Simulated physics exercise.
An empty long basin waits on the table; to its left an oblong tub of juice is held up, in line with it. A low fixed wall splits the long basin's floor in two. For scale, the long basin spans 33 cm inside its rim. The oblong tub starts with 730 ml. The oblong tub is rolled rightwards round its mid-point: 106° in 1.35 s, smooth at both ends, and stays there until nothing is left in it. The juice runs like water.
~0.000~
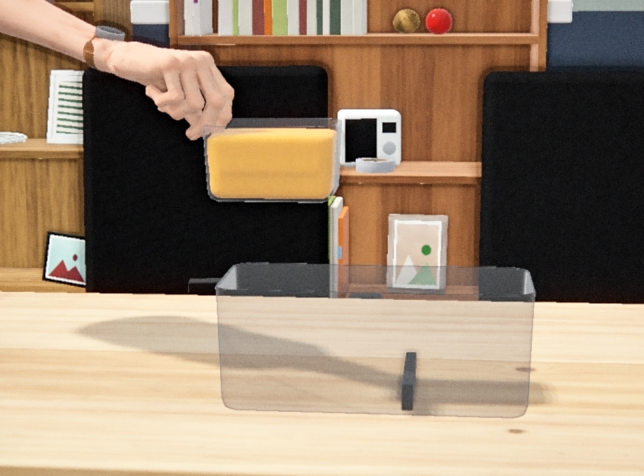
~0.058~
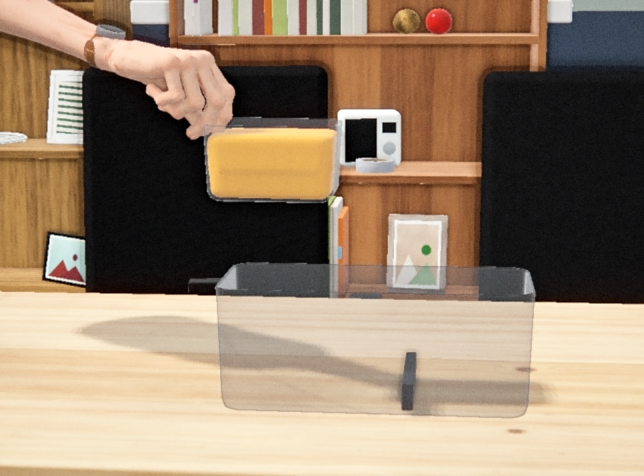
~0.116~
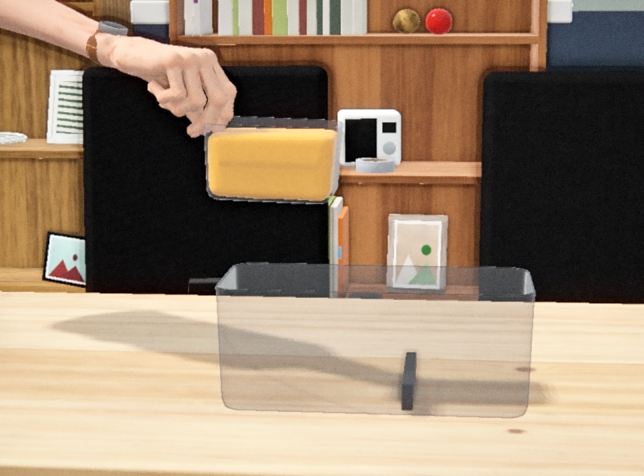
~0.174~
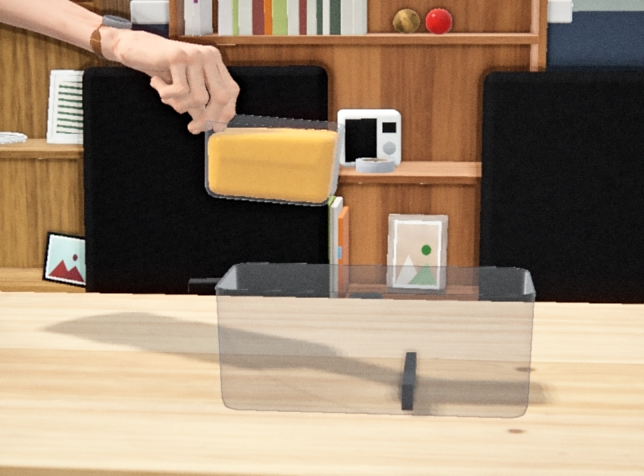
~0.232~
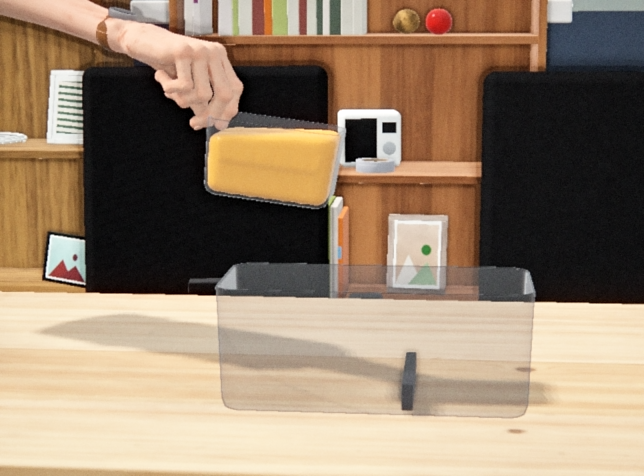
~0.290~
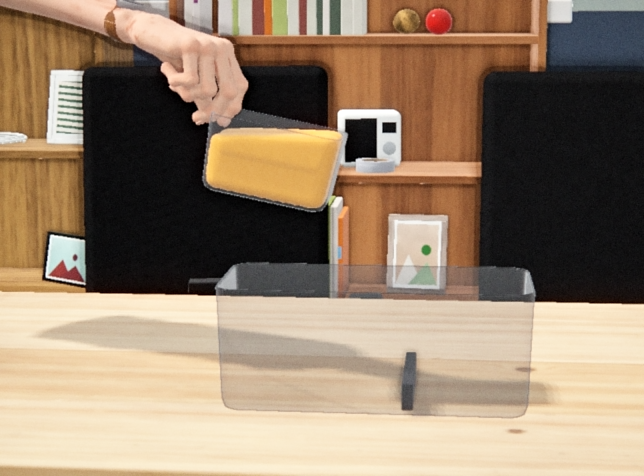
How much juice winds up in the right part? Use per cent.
The far part has some 50 per cent.
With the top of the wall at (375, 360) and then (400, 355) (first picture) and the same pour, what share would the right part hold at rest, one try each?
In turn about 70 and 65 per cent.
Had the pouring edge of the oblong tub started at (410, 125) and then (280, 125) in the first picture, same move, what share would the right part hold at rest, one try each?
First 65, then 20 per cent.
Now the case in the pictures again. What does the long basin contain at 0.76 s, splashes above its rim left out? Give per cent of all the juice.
About 20 per cent.
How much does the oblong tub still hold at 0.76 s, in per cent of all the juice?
Some 52 per cent.
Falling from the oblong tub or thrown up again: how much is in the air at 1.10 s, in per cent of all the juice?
Some 6 per cent.
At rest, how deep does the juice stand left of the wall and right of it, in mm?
Left about 14 mm, right about 24 mm.
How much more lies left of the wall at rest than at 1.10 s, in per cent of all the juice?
Some 22 per cent.
After 0.76 s the tilt is 63° and 51 per cent is still to pour, 5 is left of the wall and 14 right of it.
After 1.10 s the tilt is 97° and 10 per cent is still to pour, 27 is left of the wall and 57 right of it.
After 1.46 s the tilt is 106° and 0 per cent is still to pour, 47 is left of the wall and 51 right of it.
After 1.85 s the tilt is 106° and 0 per cent is still to pour, 48 is left of the wall and 51 right of it.
In the end 49 per cent lies left of the wall, 50 right of it and 1 outside.
